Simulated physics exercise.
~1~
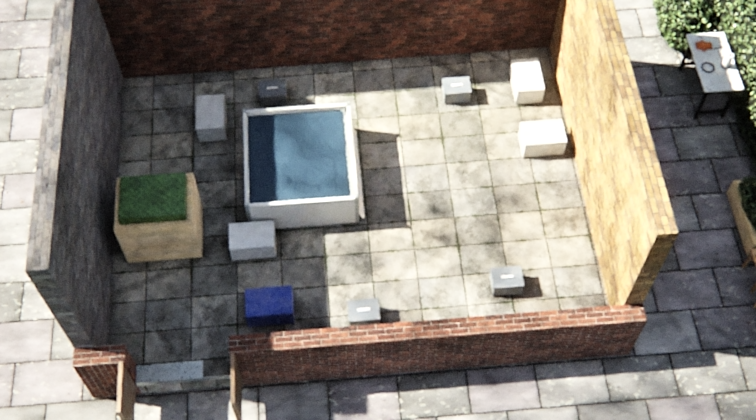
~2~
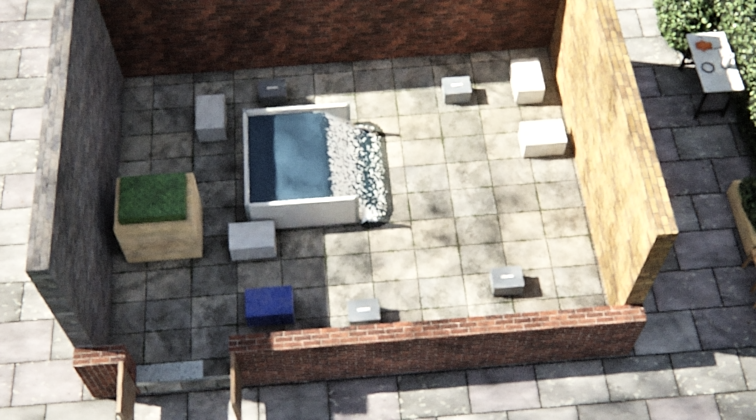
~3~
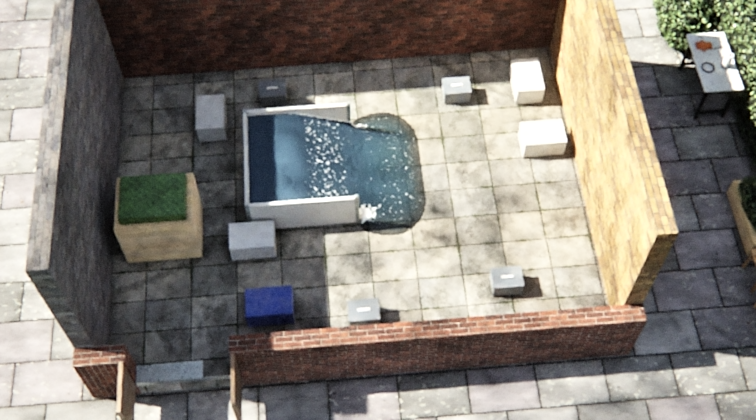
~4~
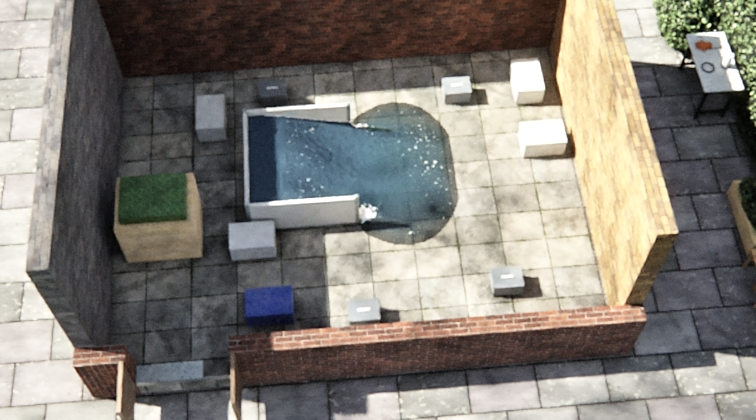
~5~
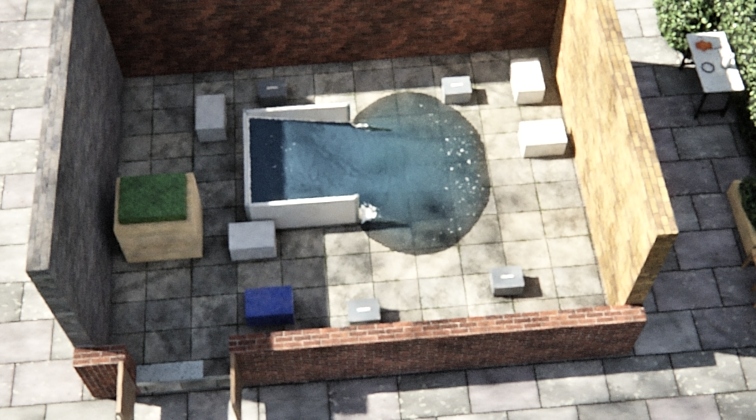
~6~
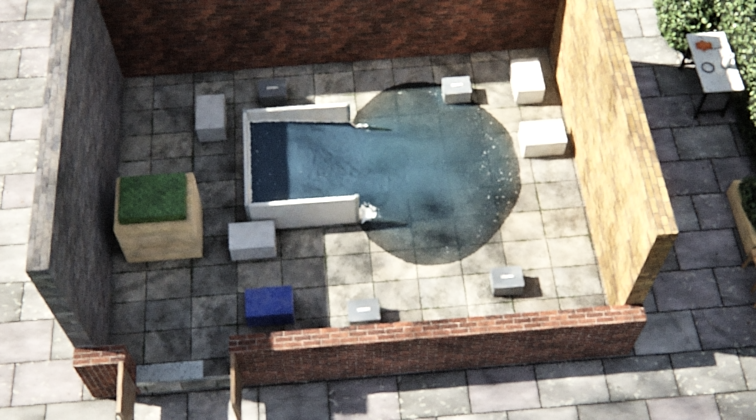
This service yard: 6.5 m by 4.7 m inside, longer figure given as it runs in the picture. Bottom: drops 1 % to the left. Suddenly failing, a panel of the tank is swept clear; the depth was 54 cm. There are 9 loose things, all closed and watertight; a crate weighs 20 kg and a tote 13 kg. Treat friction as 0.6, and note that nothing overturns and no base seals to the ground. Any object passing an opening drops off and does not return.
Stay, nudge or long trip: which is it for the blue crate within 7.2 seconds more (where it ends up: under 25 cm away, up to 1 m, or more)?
It remains in place.
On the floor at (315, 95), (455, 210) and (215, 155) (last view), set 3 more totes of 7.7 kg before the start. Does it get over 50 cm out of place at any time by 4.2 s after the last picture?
Going through them in the order asked, they come out shy of the mark, clear of the mark and shy of the mark.
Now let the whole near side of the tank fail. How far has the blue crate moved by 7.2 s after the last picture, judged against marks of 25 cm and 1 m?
Afterwards the blue crate is carried a long way.
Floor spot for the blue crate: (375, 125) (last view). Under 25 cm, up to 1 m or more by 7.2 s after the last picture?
What happens is that it drifts a modest way.
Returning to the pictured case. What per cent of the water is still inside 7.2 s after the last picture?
About 100 in a hundred parts of the water.
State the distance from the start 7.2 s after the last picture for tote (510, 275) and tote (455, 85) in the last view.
Respectively: 20 cm / 120 cm.
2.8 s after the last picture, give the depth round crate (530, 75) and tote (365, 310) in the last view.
Around 13 cm and 1 cm.
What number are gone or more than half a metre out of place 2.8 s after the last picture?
That would be 0.
Then, 0.9 s after the last picture the blue crate is near (269, 301), 0.0 m from its start, aground; 0 of 9 are out; 0 afloat.
Then, 2.8 s after the last picture the blue crate is near (269, 301), 0.0 m from its start, aground; 0 of 9 are out; 3 afloat.
Then, 4.8 s after the last picture the blue crate is near (269, 301), 0.0 m from its start, aground; 0 of 9 are out; 0 afloat.
Then, 7.2 s after the last picture the blue crate is near (269, 301), 0.0 m from its start, aground; 0 of 9 are out; 0 afloat.
